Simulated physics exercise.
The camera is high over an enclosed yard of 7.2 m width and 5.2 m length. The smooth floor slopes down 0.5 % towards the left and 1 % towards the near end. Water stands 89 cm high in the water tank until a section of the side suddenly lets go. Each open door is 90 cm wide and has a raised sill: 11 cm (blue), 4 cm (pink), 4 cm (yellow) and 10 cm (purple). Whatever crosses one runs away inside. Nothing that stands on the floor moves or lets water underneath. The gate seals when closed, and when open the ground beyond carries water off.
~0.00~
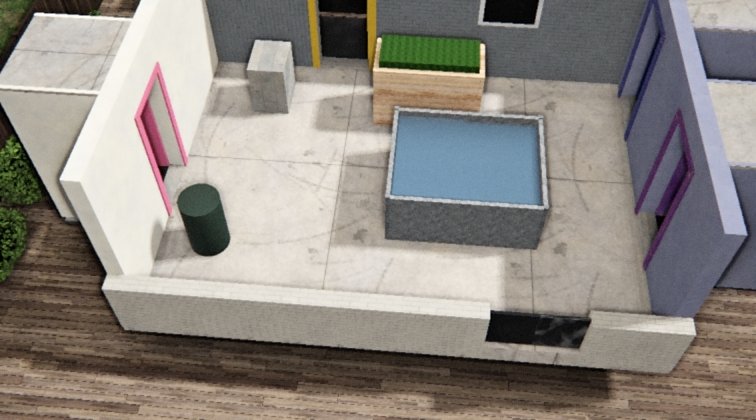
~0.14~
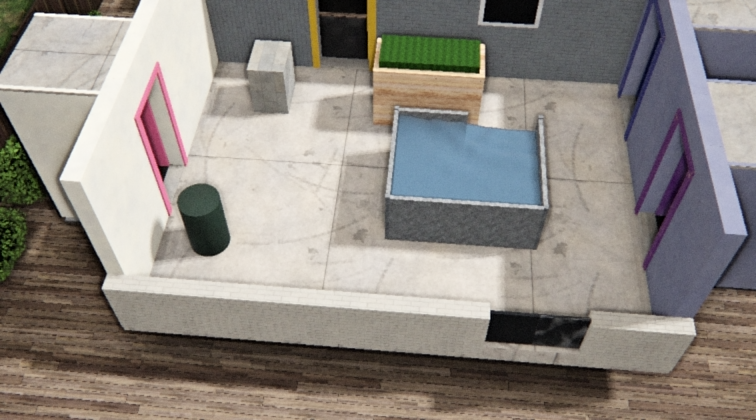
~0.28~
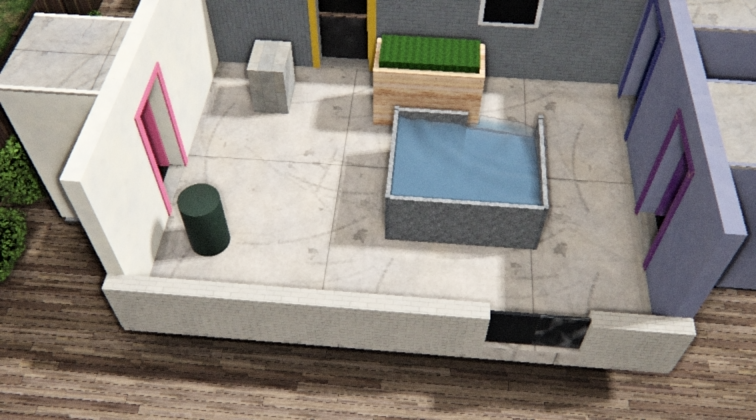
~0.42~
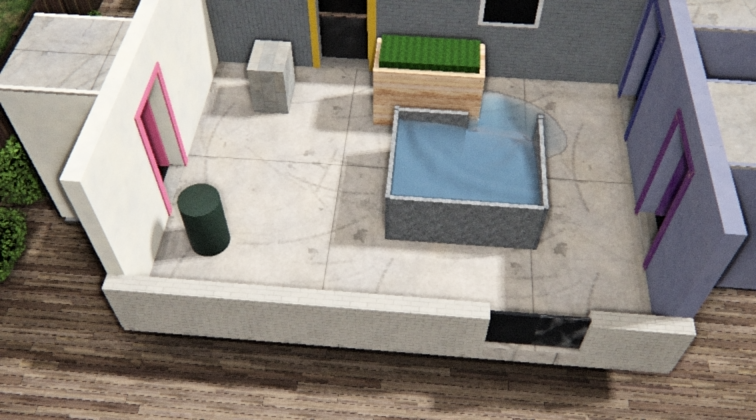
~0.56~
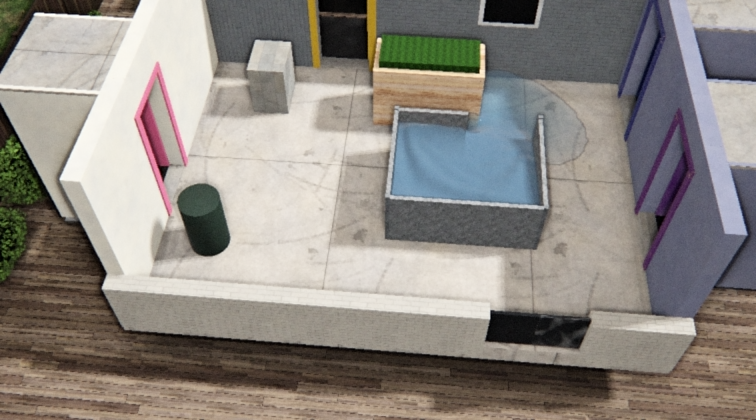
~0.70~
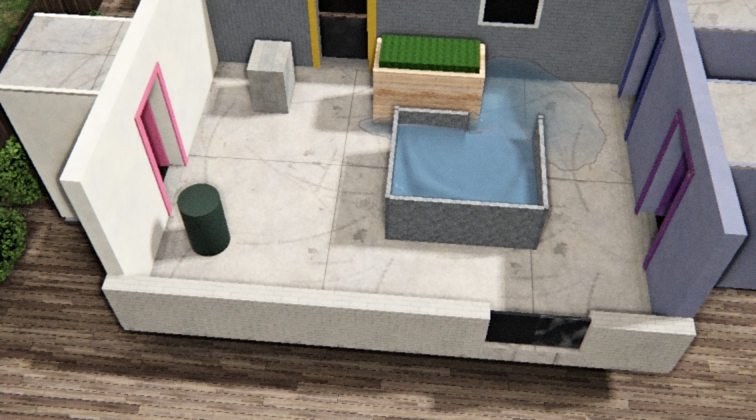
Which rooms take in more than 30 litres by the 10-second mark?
The water let in: At the blue door it goes over the limit; at the pink door it goes over the limit; at the yellow door it passes the limit; at the purple door it stays under the limit.
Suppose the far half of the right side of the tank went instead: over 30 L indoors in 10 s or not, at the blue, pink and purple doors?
Against that limit: Blue past it, pink past it, purple past it.
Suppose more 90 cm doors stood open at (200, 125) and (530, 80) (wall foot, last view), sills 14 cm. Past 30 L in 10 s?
In that order: Not over, over.
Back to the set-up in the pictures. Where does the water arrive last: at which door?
Last comes the purple one.
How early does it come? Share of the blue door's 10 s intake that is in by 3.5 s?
Some 65 per cent by then.
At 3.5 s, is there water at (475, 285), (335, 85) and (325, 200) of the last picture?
In that order: Not reached, wet, dry.
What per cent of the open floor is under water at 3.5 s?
Near 65 per cent is wet.
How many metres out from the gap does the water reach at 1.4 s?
Roughly 4.2 m.
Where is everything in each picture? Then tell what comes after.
In the first frame, the water tank at (467, 159) is whole and still, 89 cm deep.
In the second frame, the front is at a hidden place, 0.7 m from the gap on the water tank's far side; 0.4 m2 of floor is under water; 89 cm left at the back of the water tank.
In the third frame, water pours out on the water tank's far side and has run 0.9 m, to a hidden place; typically 16 cm deep outside, 89 cm at the water tank's back.
In the fourth frame, water pours out on the water tank's far side and has run 1.5 m, to (486, 94); typically 13 cm deep outside, 84 cm at the water tank's back.
In the fifth frame, water pours out on the water tank's far side and has run 2.0 m, to (527, 80); typically 10 cm deep outside, 76 cm at the water tank's back.
In the sixth frame, water pours out on the water tank's far side and has run 2.3 m, to (365, 124); typically 10 cm deep outside, 77 cm at the water tank's back.
After 1.4 s water covers 30 % of the floor and is deepest (71 cm) near (609, 87); blue door 25 cm at the sill, 1 L in, pink door not reached, yellow door 1 cm at the sill, 0 L in, purple door not reached.
After 2.2 s water covers 40 % of the floor and is deepest (49 cm) near (609, 87); blue door 35 cm at the sill, 119 L in, pink door 5 cm at the sill, 0 L in, yellow door 9 cm at the sill, 0 L in, purple door not reached.
After 3.5 s water covers 65 % of the floor and is deepest (31 cm) near (517, 82); blue door 28 cm at the sill, 302 L in, pink door 5 cm at the sill, 6 L in, yellow door 9 cm at the sill, 21 L in, purple door 5 cm at the sill, 0 L in.
After 6.0 s water covers 95 % of the floor and is deepest (21 cm) near (254, 313); blue door 18 cm at the sill, 433 L in, pink door 3 cm at the sill, 24 L in, yellow door 7 cm at the sill, 44 L in, purple door 5 cm at the sill, 0 L in.
After 10.0 s water covers 95 % of the floor and is deepest (16 cm) near (141, 305); blue door 9 cm at the sill, 454 L in, pink door 11 cm at the sill, 52 L in, yellow door 4 cm at the sill, 52 L in, purple door 6 cm at the sill, 0 L in.
